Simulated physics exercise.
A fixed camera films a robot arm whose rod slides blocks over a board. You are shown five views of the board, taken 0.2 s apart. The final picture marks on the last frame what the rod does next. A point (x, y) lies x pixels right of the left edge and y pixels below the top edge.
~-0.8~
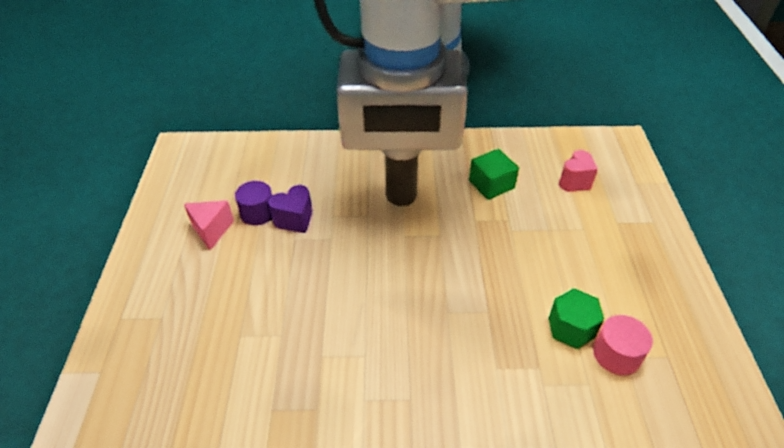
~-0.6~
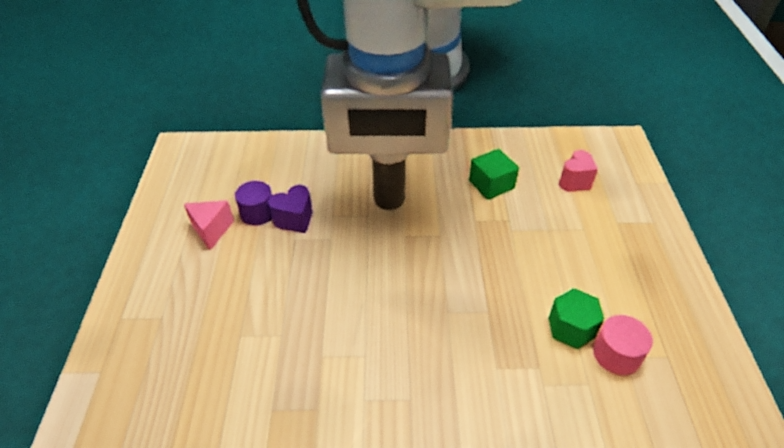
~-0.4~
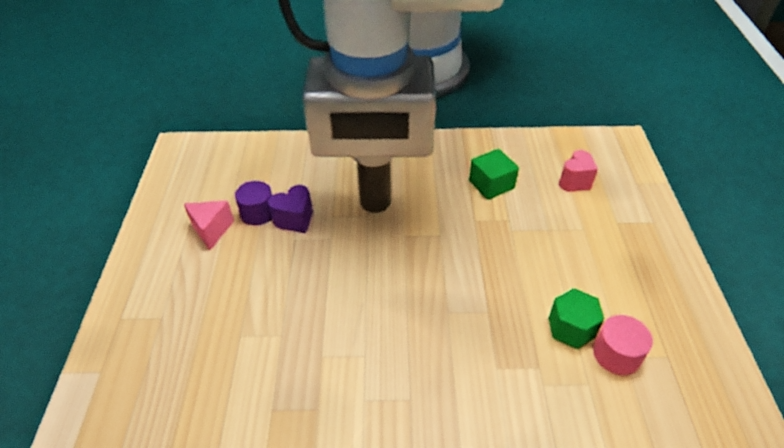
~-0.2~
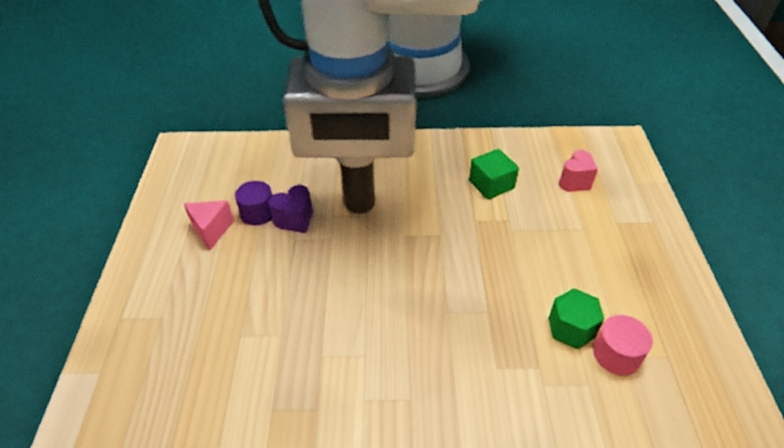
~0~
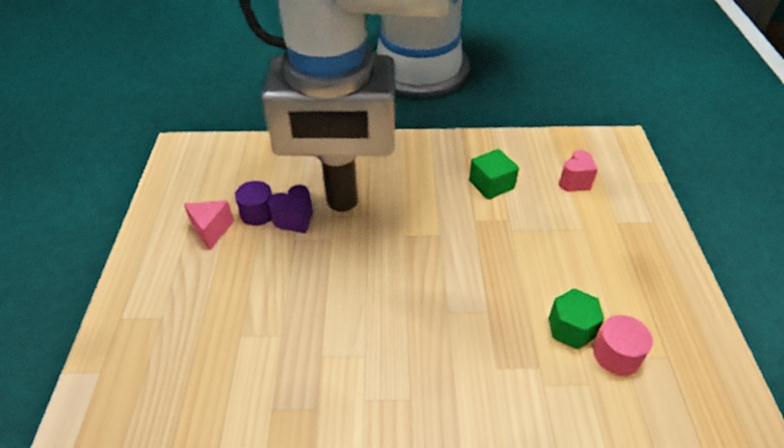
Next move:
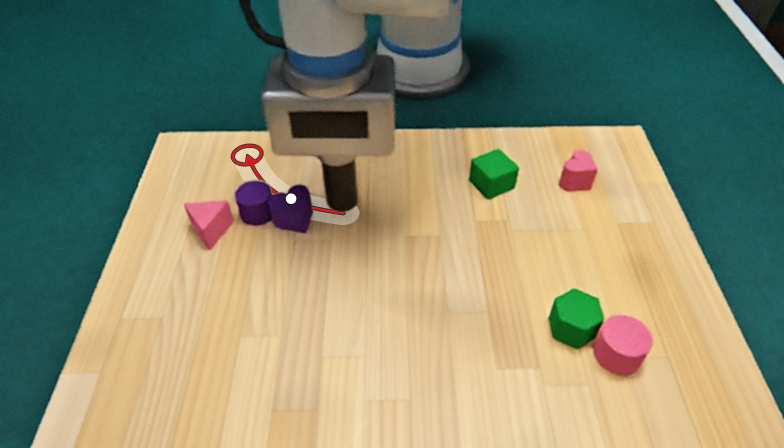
A robot arm moves its dark rod left above a wooden board while the colored blocks stay still.
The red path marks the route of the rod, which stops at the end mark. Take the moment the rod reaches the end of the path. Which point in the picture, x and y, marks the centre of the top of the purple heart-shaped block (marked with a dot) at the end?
It should be at about (270, 202).
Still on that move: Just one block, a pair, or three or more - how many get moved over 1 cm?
Count: 2.
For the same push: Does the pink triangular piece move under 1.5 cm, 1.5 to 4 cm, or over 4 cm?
Below 1.5 cm.
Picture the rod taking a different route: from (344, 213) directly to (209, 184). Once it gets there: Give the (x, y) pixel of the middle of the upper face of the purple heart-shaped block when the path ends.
At the end it should sit near (267, 202).
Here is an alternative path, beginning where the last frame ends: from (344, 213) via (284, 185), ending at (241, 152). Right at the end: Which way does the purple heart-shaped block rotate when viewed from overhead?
It swings round anticlockwise.
The line goes from (344, 213) over (297, 203) and (263, 182) to (247, 155); the dot is on the purple heart-shaped block.
On the path given first. One third of the way, rod (295, 192); pink triangular piece (200, 211), turned 15° anticlockwise; purple disc (239, 193); purple heart-shaped block (271, 201), turned 55° anticlockwise.
Two thirds of the way, rod (260, 171); pink triangular piece (198, 211), turned 20° anticlockwise; purple disc (236, 193); purple heart-shaped block (270, 202), turned 60° anticlockwise.
At the end, rod (244, 144); pink triangular piece (198, 211), turned 20° anticlockwise; purple disc (236, 193); purple heart-shaped block (270, 202), turned 60° anticlockwise.
